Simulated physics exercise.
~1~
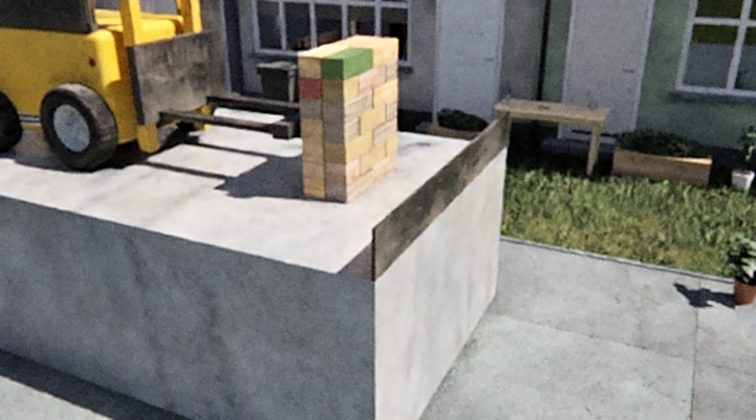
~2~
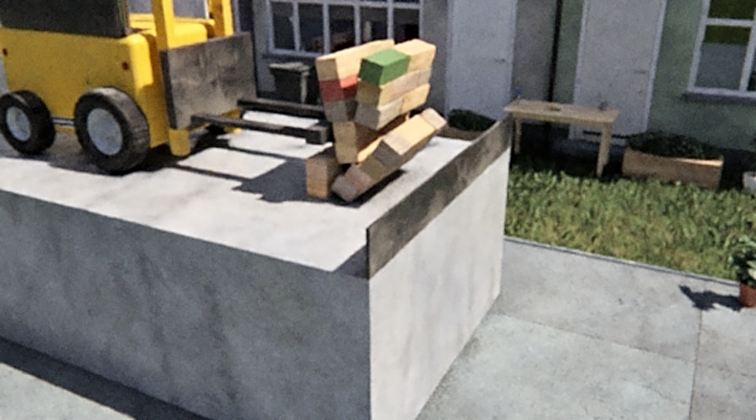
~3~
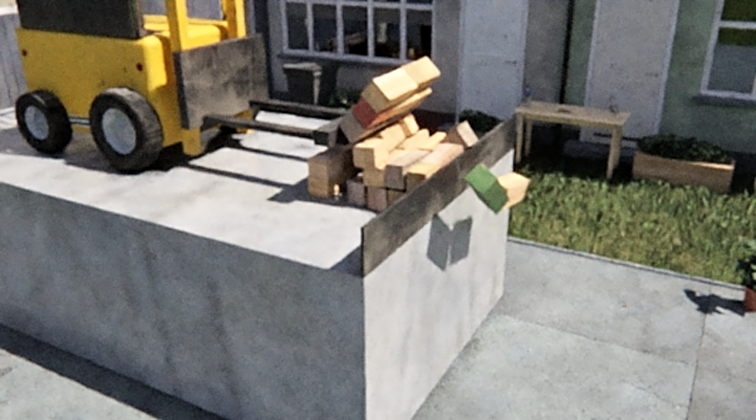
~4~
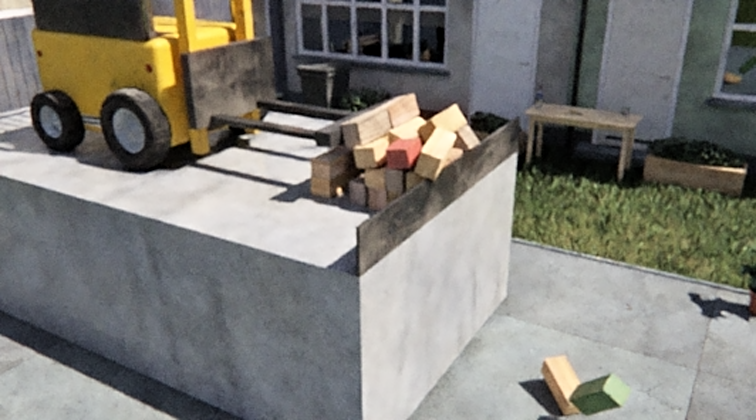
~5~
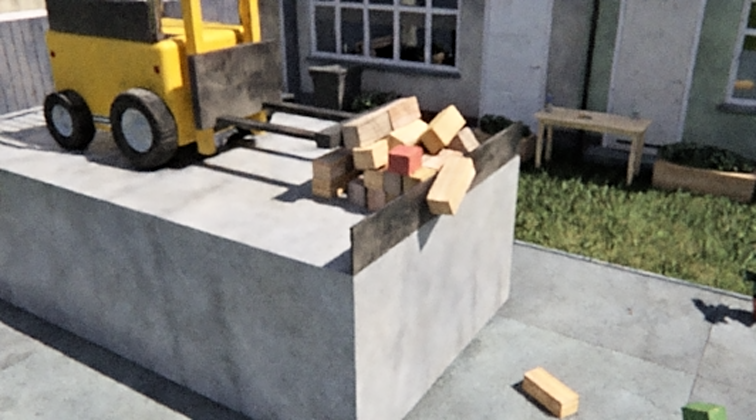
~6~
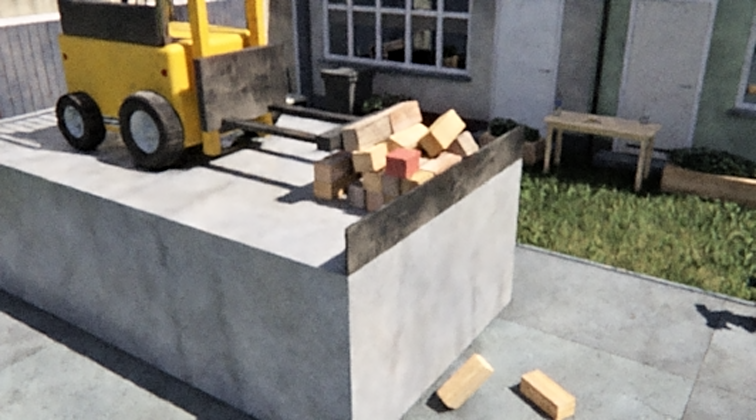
A yellow forklift pushing over a stack of wooden blocks on a raised deck, most heaping against the edge board, a few falling.
